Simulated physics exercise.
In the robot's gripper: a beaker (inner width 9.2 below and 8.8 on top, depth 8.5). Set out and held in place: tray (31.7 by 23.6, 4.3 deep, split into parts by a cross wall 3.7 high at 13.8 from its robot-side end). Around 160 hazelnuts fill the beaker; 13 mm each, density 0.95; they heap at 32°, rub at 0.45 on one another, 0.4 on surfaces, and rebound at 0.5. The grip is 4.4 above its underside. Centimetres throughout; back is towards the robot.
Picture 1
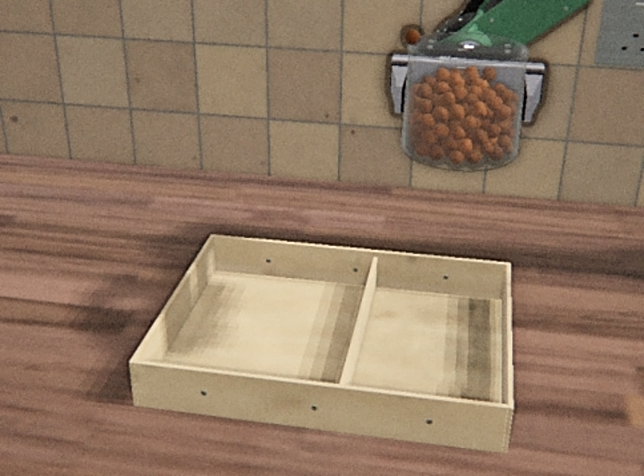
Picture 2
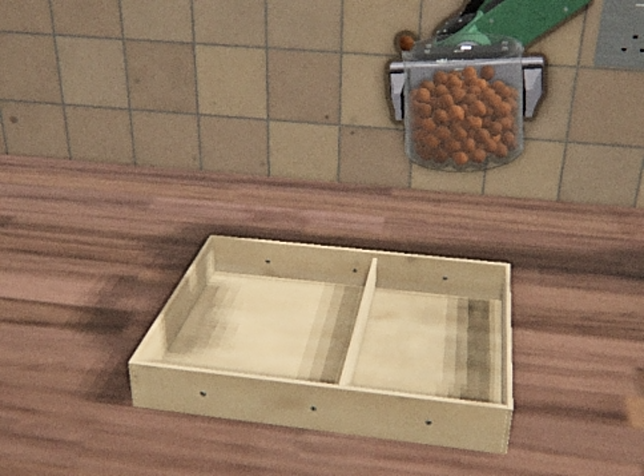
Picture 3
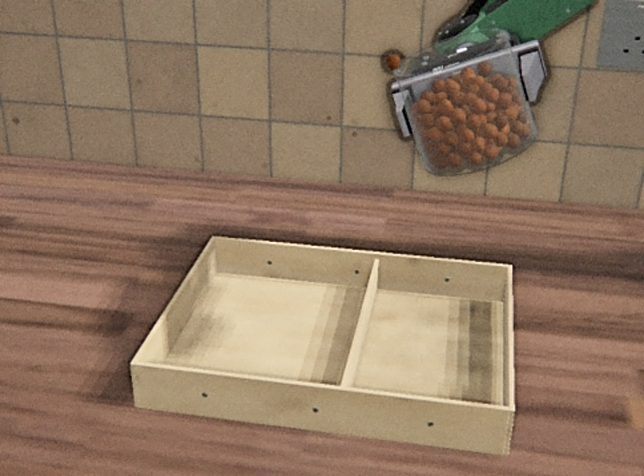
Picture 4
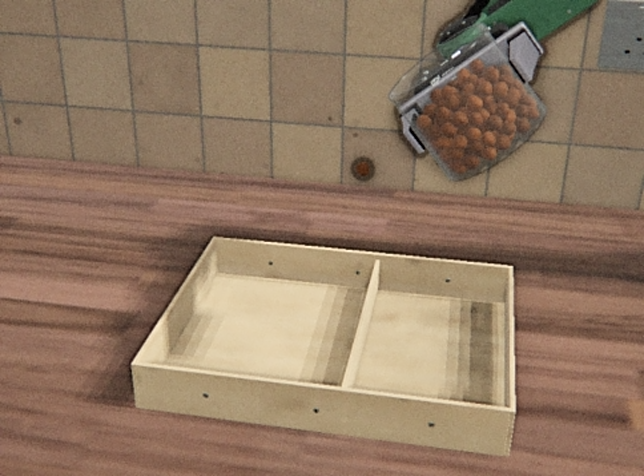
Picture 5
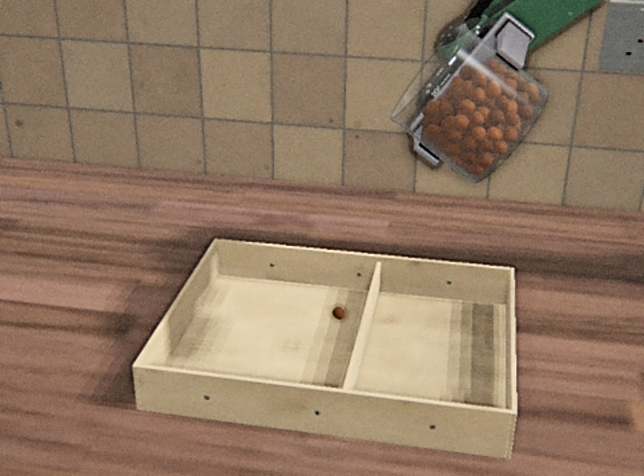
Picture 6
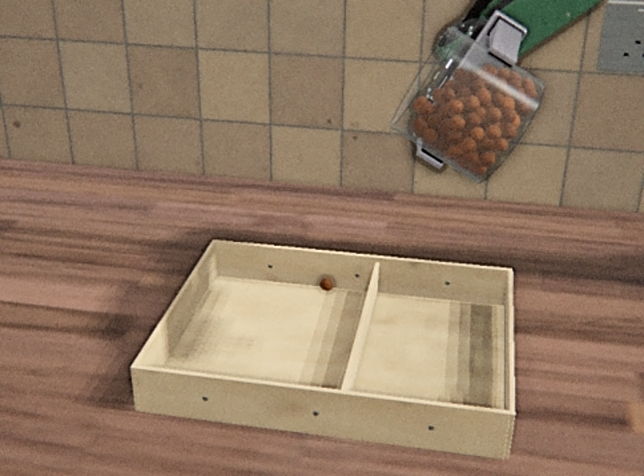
Clear beaker of hazelnuts tilting in a robot's gripper, one nut dropping into the left part of a divided wooden tray and bouncing.
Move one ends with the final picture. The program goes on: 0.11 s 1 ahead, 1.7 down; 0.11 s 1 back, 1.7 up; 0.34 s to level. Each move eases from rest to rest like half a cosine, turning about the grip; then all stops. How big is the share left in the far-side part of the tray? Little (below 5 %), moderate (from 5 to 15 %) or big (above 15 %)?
Share in the far-side part of the tray: Little (below 5 %).
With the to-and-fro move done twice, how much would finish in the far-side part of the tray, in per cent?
Then about 0 per cent.
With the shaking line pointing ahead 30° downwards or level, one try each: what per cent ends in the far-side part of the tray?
Some 0 and 0 per cent.
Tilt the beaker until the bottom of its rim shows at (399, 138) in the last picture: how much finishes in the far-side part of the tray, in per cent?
About 5 per cent.
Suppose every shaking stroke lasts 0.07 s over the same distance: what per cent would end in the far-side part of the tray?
It would be near 0 per cent.
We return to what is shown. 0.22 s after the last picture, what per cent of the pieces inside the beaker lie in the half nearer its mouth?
About 30 per cent.
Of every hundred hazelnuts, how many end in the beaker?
Roughly 100 per cent.
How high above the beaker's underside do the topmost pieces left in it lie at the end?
Roughly 7.5 cm.
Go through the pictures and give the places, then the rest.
The beaker middle at (463, 101), level; upper third of the load around (459, 94), from x 410 to 510, top at y 35; 162 in the beaker, in the first picture.
The beaker middle at (463, 102), tilted 6° forward; upper third of the load around (464, 96), from x 405 to 510, top at y 45, in the second picture.
The beaker middle at (465, 104), tilted 21° forward; upper third of the load around (479, 97), from x 395 to 525, top at y 60, in the third picture.
The beaker middle at (467, 104), tilted 40° forward; upper third of the load around (483, 94), from x 360 to 530, top at y 65; 161 in the beaker, 1 in flight or on a rim, in the fourth picture.
The beaker middle at (469, 106), tilted 55° forward; upper third of the load around (495, 92), from x 340 to 530, top at y 65; 161 in the beaker, 1 in the far-side part, in the fifth picture.
The beaker middle at (467, 107), tilted 61° forward; upper third of the load around (491, 95), from x 325 to 530, top at y 70; 161 in the beaker, 1 in the far-side part, in the sixth picture.
Then, 0.22 s on, tilted 61° forward, highest piece 29 above the table; 161 in the beaker, 1 in the far-side part.
Then, 0.45 s on, tilted 15° forward, highest piece 29 above the table; 161 in the beaker, 1 in the far-side part.
Then, 0.76 s on, level, highest piece 29 above the table; 161 in the beaker, 1 in the far-side part.
Then, 1.81 s on, level, highest piece 29 above the table; 161 in the beaker, 1 in the far-side part.
In the end, 161 in the beaker, 1 in the far-side part. That is 1 % in the far-side part of the tray.
